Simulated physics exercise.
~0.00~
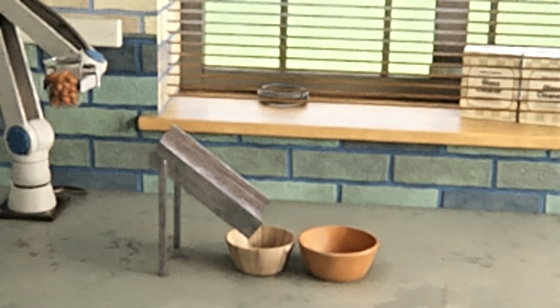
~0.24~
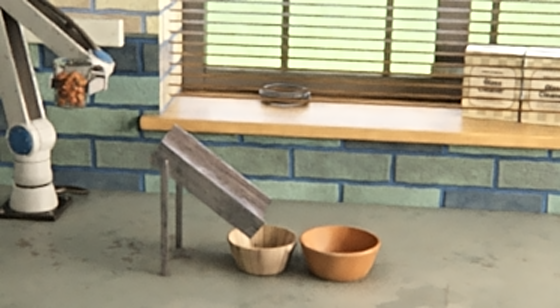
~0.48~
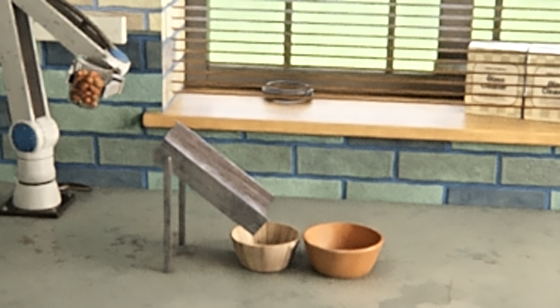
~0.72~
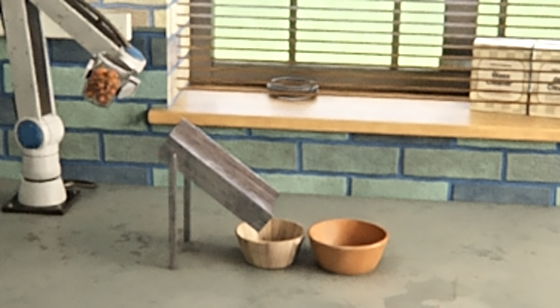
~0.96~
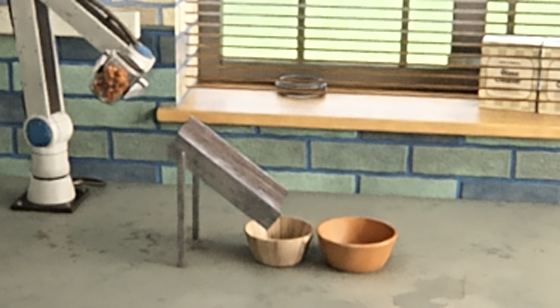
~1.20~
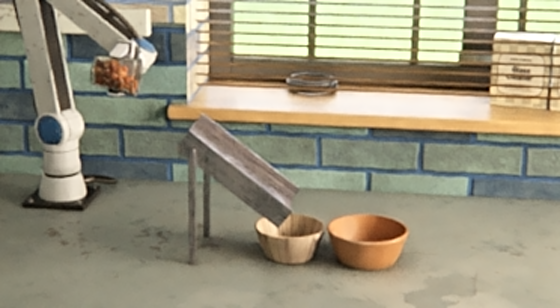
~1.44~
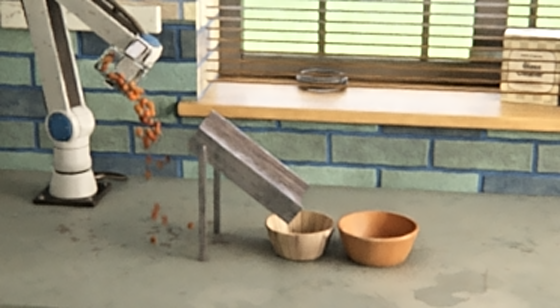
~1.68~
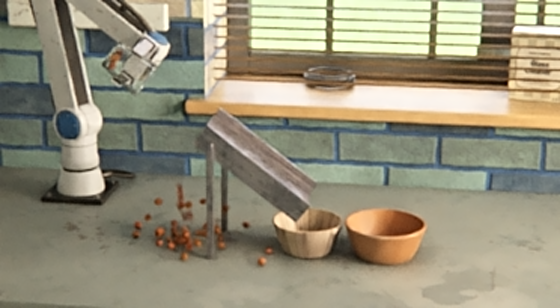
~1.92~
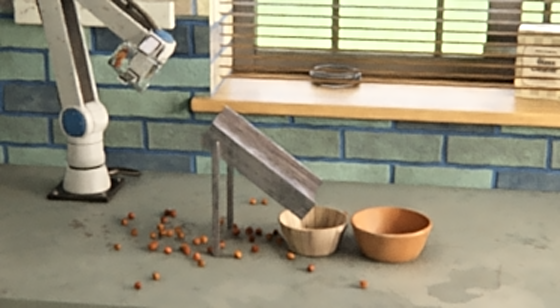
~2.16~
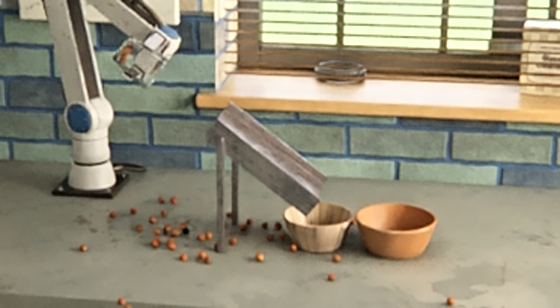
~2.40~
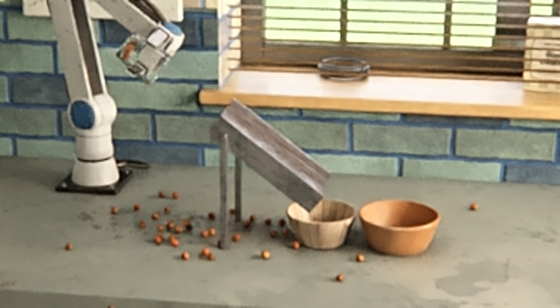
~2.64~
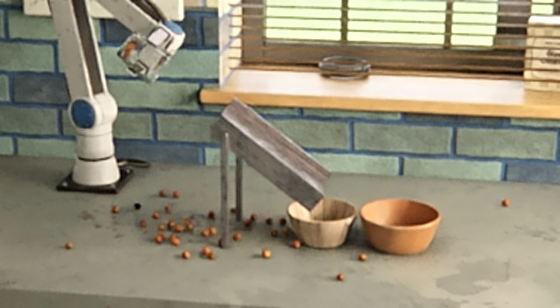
A robot arm tips a cup of hazelnuts, which miss the chute and scatter across the table.
